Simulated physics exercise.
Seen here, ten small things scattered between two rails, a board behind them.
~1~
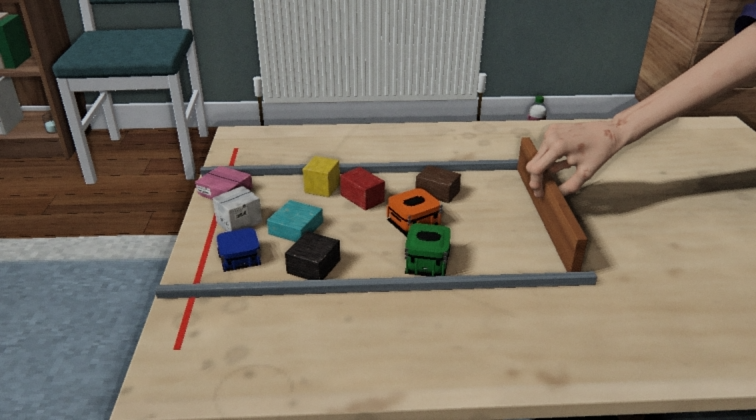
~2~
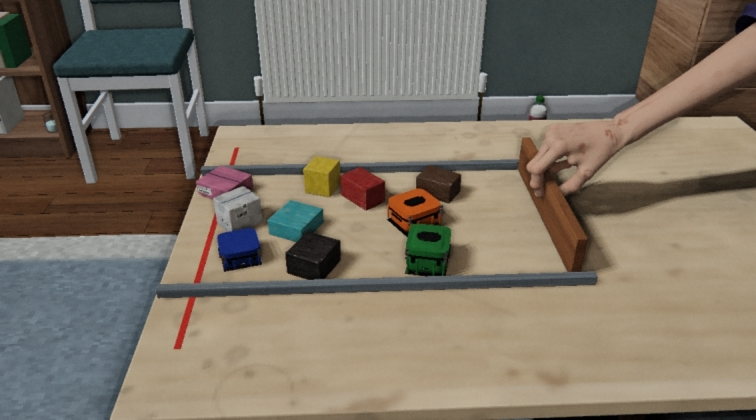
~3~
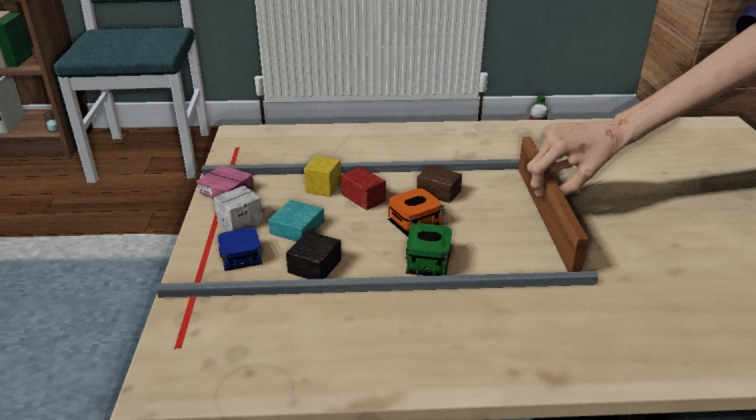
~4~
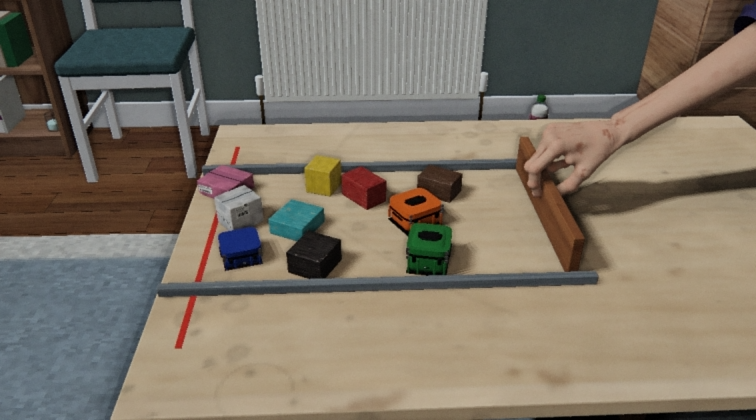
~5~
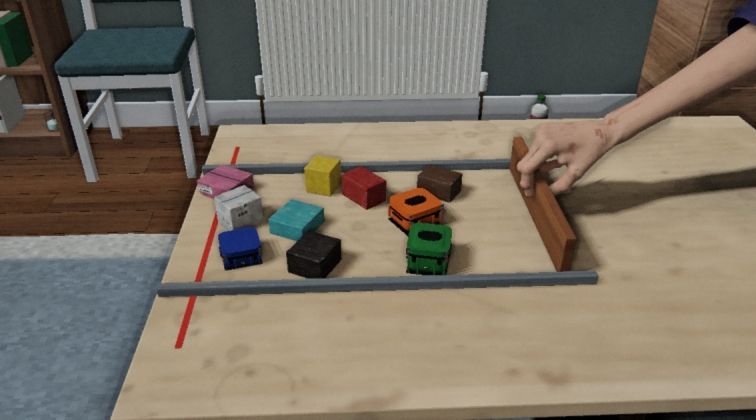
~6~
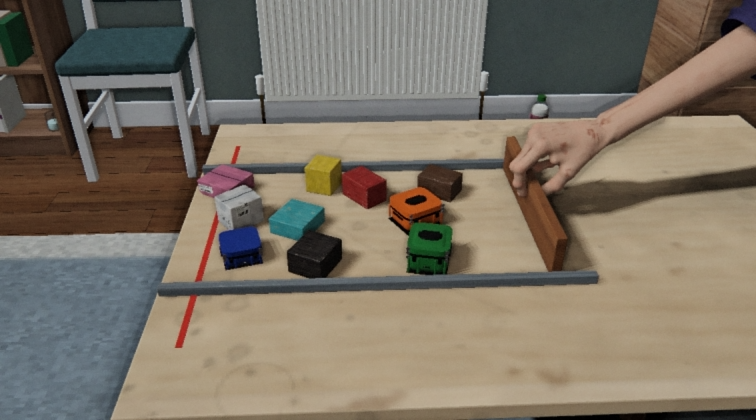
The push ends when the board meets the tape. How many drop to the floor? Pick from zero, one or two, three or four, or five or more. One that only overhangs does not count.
As it turns out, the number that fall off is five or more.
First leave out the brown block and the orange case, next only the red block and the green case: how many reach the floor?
The counts: 4 and 4.
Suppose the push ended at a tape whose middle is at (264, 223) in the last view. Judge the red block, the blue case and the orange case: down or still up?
The red block is kept; the blue case falls; the orange case stays on.
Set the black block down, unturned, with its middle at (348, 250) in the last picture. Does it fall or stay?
It goes over.
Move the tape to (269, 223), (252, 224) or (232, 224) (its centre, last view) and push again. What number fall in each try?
It would be 2, 3 and 5.
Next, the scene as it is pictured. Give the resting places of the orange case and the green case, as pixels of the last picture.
First (191, 218), then (178, 257).
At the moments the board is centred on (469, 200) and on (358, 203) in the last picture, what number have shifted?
First 1, then 7.
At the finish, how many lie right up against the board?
In contact: 4.
Early on, none off yet; pink box at rest near (226, 183); white box at rest near (240, 209); blue case at rest near (241, 248).
A while later, none off yet; pink box at rest near (226, 183); white box travelled about its own width near (209, 209); blue case travelled about its own width near (212, 247).
Finally, the number that fall off is five or more; lost, yellow block, black block, turquoise block, blue case, white box and pink box.
